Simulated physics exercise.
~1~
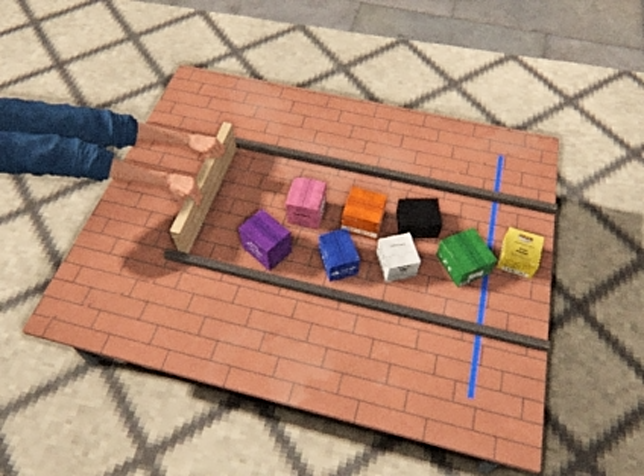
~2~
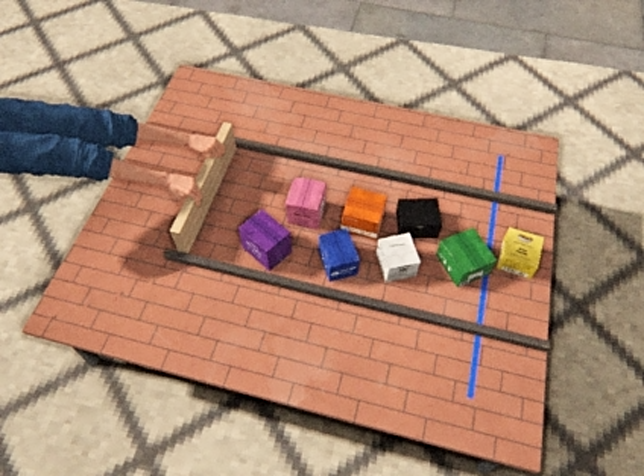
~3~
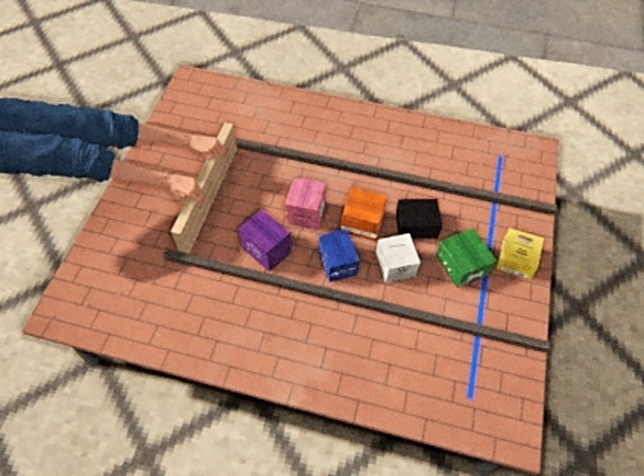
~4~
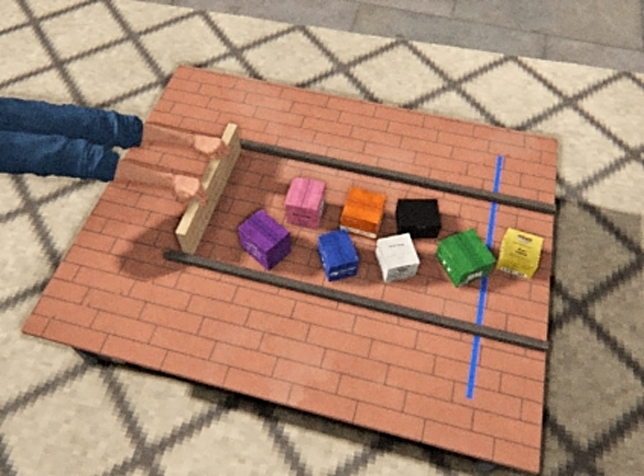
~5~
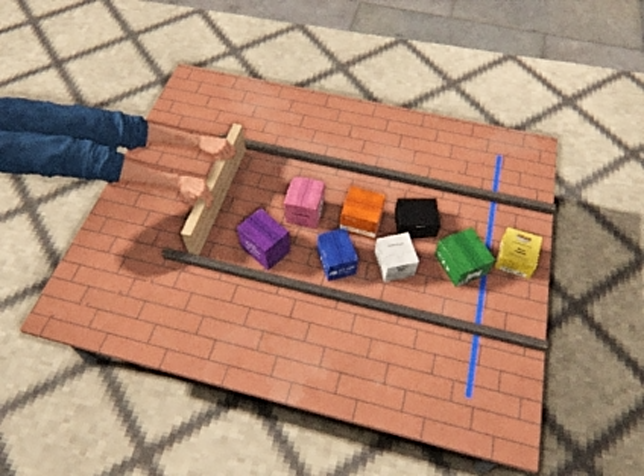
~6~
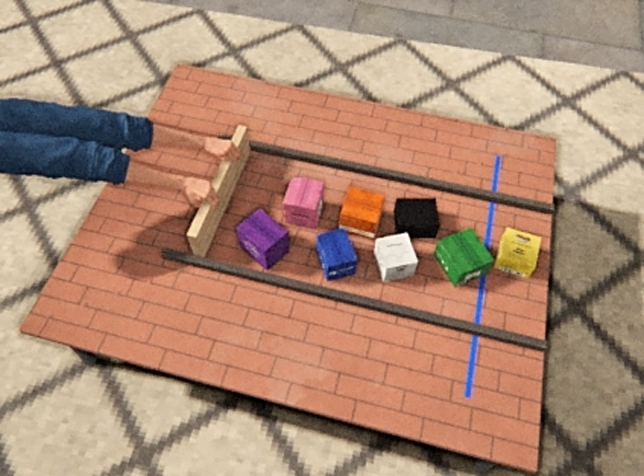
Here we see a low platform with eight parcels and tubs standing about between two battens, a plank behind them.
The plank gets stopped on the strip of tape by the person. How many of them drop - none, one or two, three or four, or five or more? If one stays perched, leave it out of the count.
My prediction is three or four fallers.
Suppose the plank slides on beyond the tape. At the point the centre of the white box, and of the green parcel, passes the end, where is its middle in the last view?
Its middle is about (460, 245) and about (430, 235).
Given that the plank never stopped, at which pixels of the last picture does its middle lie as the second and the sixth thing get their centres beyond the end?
First: Around (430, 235). Next: Around (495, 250).
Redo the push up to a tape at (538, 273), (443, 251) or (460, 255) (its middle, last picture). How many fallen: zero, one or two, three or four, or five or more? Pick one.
In the order of the places given: Five or more; either one or two; either three or four.
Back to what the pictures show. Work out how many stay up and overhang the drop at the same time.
The count is 2.
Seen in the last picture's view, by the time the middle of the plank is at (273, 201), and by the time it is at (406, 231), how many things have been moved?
The first number is 1, the next one 8.
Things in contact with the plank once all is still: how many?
2 of them.
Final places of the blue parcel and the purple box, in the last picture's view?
Near (544, 301) and (507, 288).
Soon after, none off yet; yellow box at rest near (517, 253); green parcel at rest near (463, 257); black crate at rest near (416, 218).
Then, none off yet; yellow box moved a little near (524, 252); green parcel moved a little near (487, 263); black crate moved about its own width near (463, 228).
Further on, one off so far; yellow box falling near (568, 281); green parcel moved well along near (557, 278); black crate moved well along near (534, 240).
At rest, the number that fall off is three or four; fallen, white box, black crate, green parcel and yellow box.
